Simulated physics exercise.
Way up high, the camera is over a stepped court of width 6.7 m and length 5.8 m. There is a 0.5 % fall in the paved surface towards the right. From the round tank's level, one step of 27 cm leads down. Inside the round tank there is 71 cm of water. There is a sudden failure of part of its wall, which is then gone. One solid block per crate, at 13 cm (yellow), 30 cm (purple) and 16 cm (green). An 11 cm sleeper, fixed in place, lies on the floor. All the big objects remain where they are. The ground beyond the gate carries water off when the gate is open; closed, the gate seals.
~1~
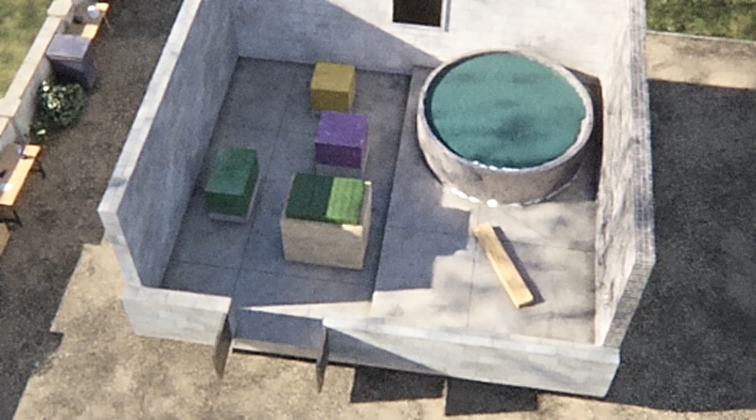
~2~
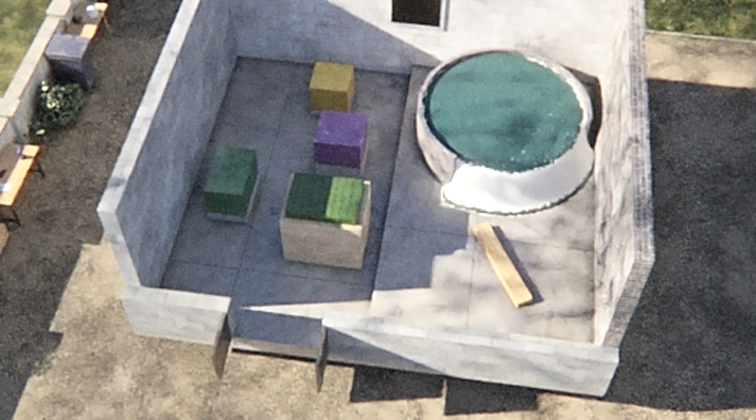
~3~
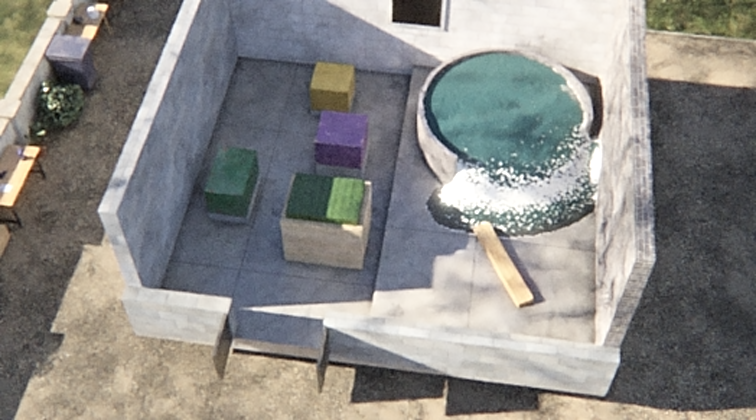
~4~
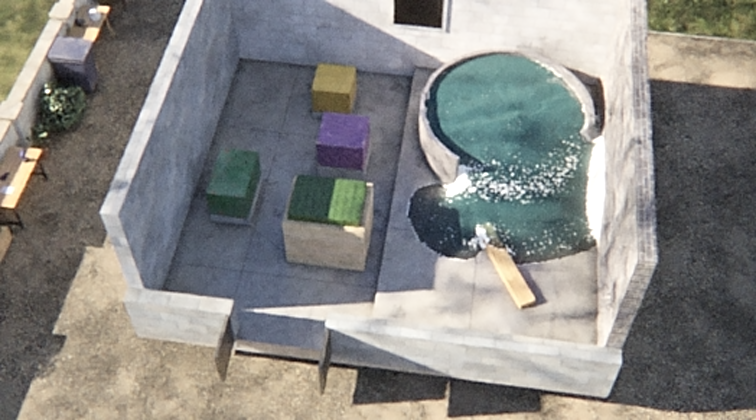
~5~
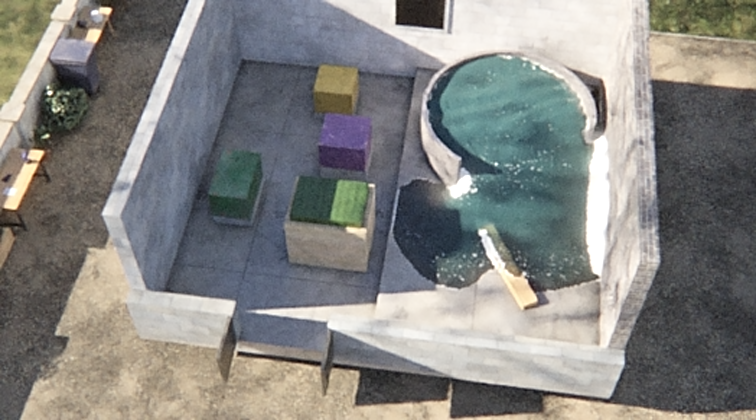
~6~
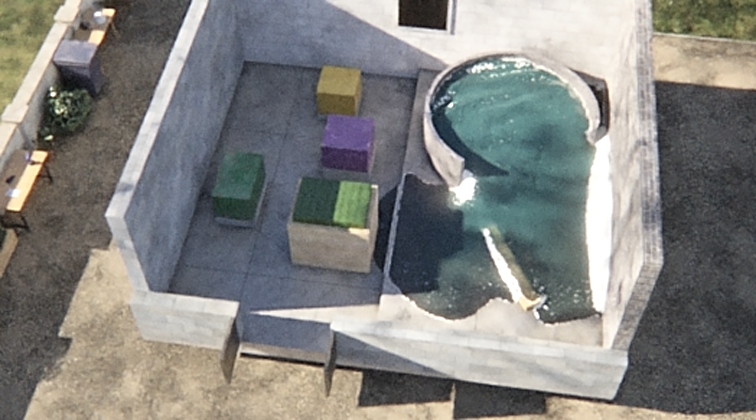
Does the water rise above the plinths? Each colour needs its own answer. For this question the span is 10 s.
The yellow crate gets wet; the purple crate stays dry; the green crate gets wet.
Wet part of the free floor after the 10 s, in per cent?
95 %.
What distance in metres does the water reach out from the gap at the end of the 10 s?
Some 6.4 metres from the gap.
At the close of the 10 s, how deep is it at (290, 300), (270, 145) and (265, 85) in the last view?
8, 7 and 12 cm.
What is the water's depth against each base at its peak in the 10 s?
Measured in centimetres, that comes to yellow 19, purple 21 and green 25.
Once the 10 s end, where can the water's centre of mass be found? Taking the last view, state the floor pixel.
Centre: Approx. (400, 192) px.
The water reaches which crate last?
Last comes the yellow one.
A moment later water covers 40 % of the floor and is deepest (66 cm) near (577, 350); yellow plinth not reached, purple plinth reached, green plinth not reached.
Soon after water covers 40 % of the floor and is deepest (64 cm) near (602, 364); yellow plinth not reached, purple plinth reached, green plinth not reached.
Next water covers 65 % of the floor and is deepest (42 cm) near (173, 278); yellow plinth reached, purple plinth reached, green plinth reached.
Later on water covers 90 % of the floor and is deepest (29 cm) near (384, 256); yellow plinth reached, purple plinth reached, green plinth reached.
At the end water covers 95 % of the floor and is deepest (24 cm) near (414, 84); highest at the yellow plinth 19 cm, highest at the purple plinth 21 cm, highest at the green plinth 25 cm.
